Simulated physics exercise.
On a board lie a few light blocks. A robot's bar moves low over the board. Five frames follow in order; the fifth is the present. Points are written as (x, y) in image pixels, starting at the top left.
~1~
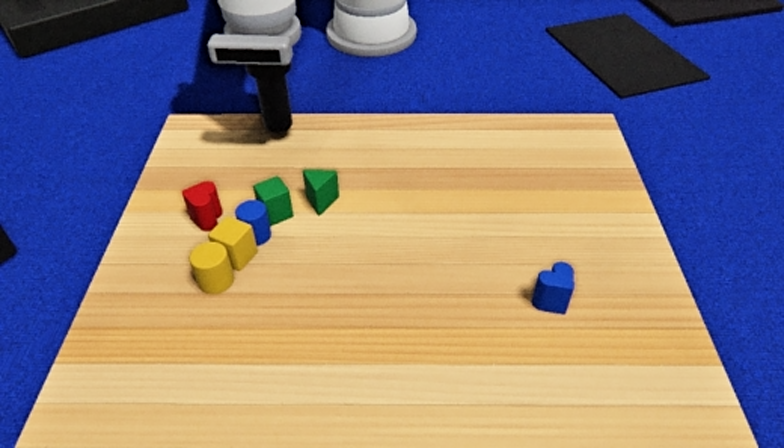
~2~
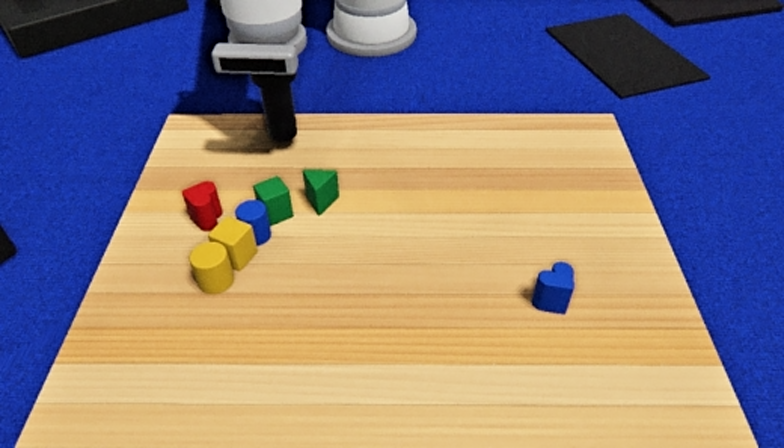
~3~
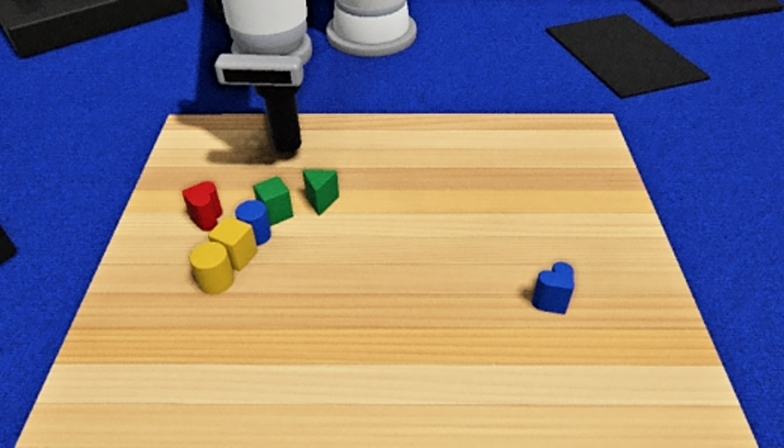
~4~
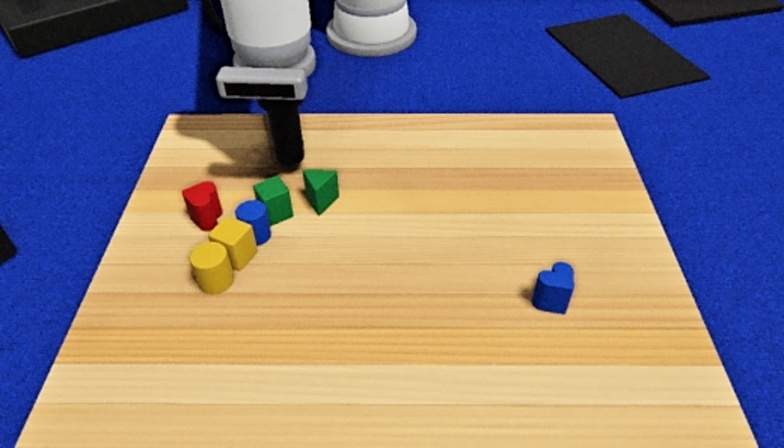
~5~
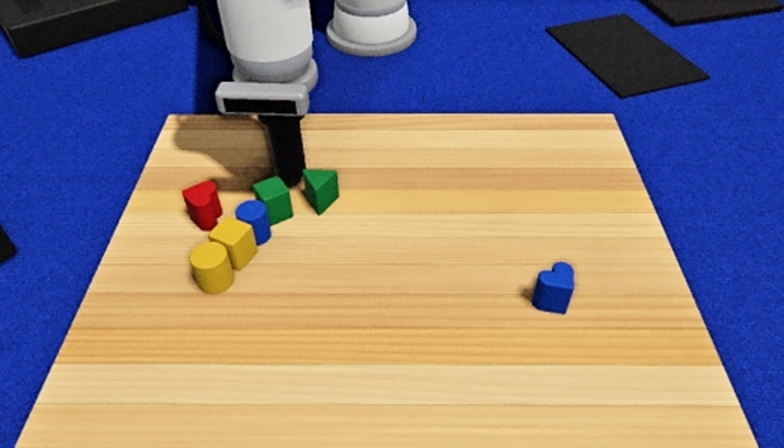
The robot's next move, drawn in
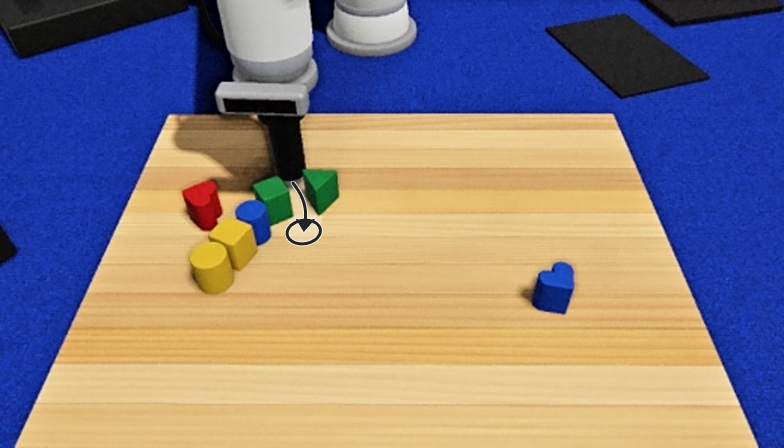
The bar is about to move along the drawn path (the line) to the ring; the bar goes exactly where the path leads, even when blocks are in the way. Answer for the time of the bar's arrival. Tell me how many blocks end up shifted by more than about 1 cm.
Blocks displaced: 1.
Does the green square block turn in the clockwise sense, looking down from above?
Yes, that is what happens.
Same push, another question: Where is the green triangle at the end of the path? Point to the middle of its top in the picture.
Around pixel (332, 188).
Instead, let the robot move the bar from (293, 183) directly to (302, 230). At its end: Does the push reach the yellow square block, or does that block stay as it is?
If the bar follows that path, the yellow square block ends up shifted.
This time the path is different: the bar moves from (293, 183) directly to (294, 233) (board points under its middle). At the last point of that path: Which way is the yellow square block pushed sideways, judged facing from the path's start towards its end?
Facing the way the path runs, start to end, you'll find the yellow square block has shifted right.
Drawn move, from (293, 183) via (302, 197) and (306, 214), ending at (304, 232).
What follows on the original path. Halfway along, bar at (303, 195); green triangle at (332, 184), turned 45° anticlockwise.
At the end, bar at (302, 221); yellow square block still; blue circle at (246, 210); green square block at (270, 190), turned 25° clockwise; green triangle at (332, 188), turned 85° anticlockwise.
